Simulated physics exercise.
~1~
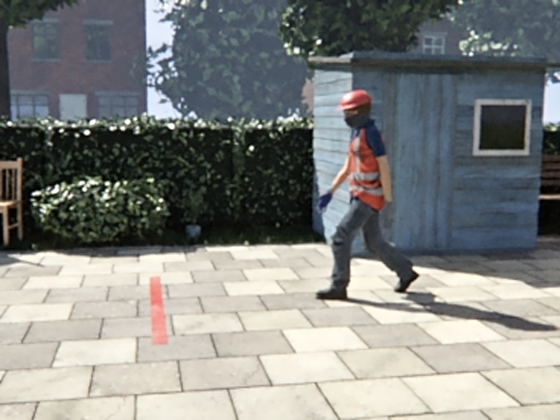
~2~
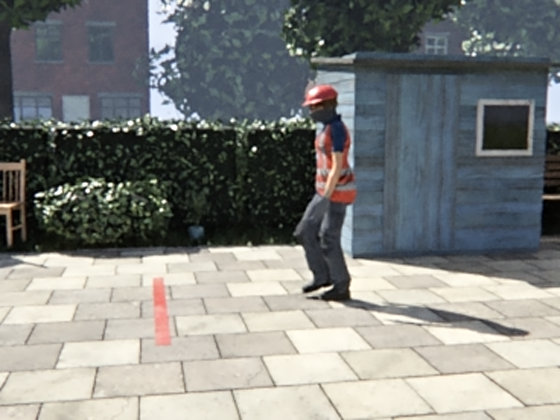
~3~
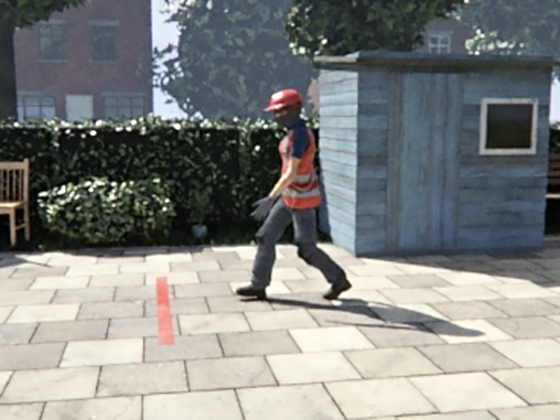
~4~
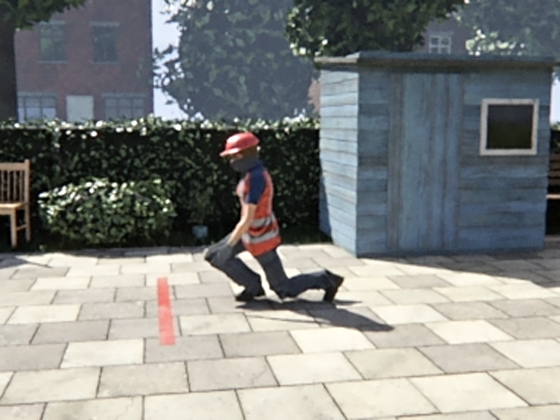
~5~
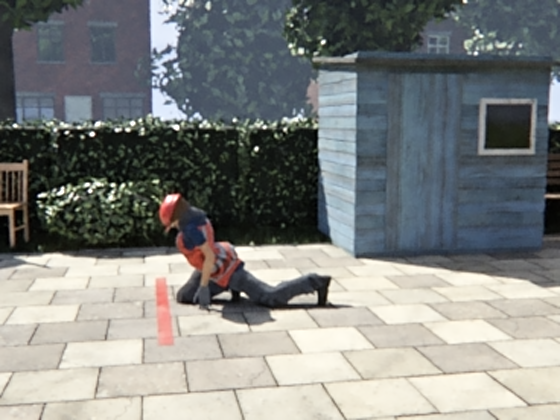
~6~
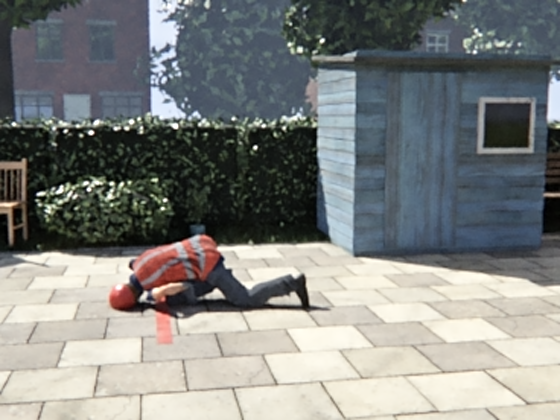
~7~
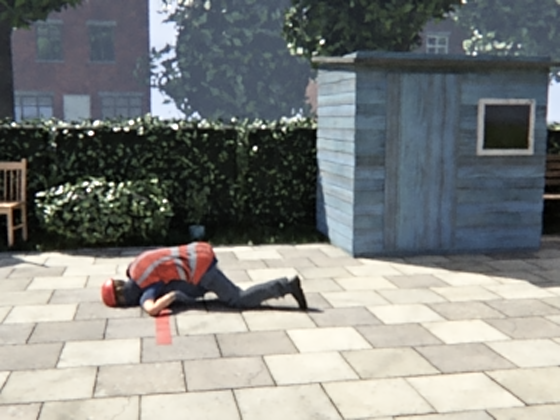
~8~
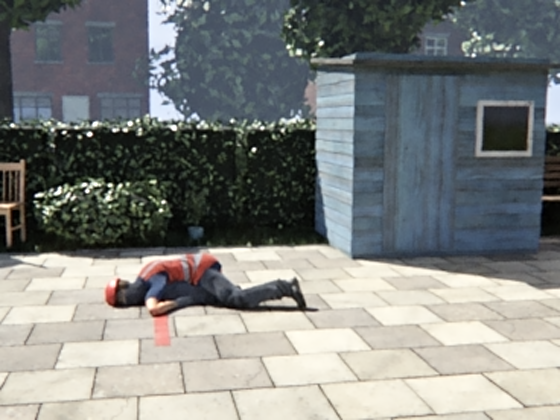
A worker in a red helmet and orange vest walks left across paving, drops forward and lies face down, head past red tape.
